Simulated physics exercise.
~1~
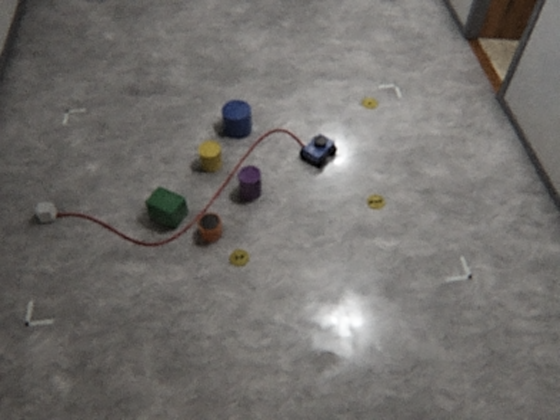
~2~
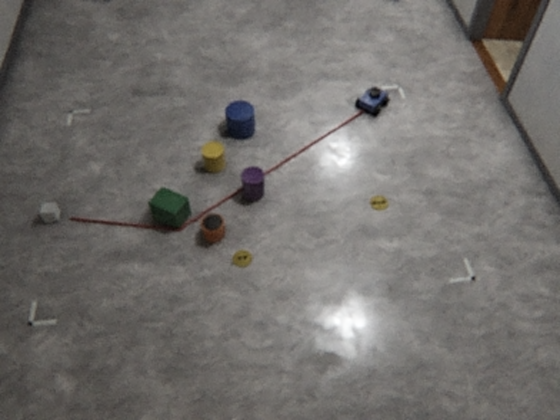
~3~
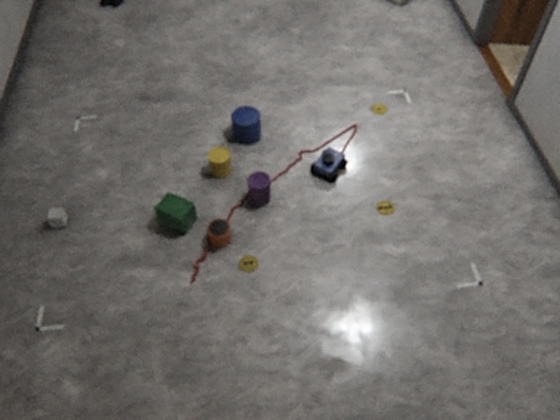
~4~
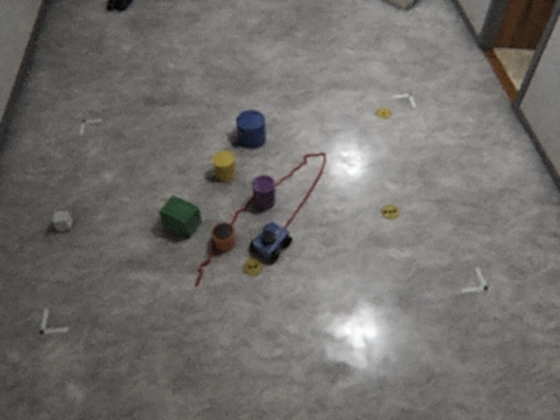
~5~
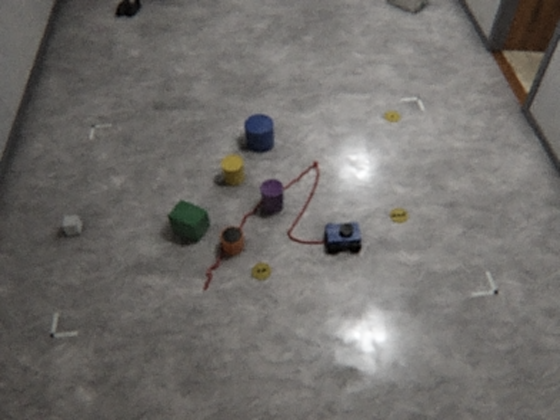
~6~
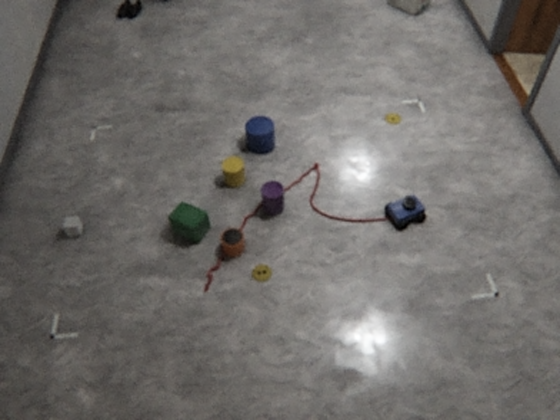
A grey hallway floor, seen from high above, has a doorway at the upper right and white tape corners around the middle. A blue tub, a yellow bucket, a green crate, a purple bucket and an orange pot stand in a cluster left of centre, with a red lead winding among them from a small white block at left to a small blue cart. The cart drives to the upper right, pulling the lead nearly straight and its end off the block. It turns back down and left toward the orange pot, then heads right, the loose lead trailing behind, and ends at right with everything standing.
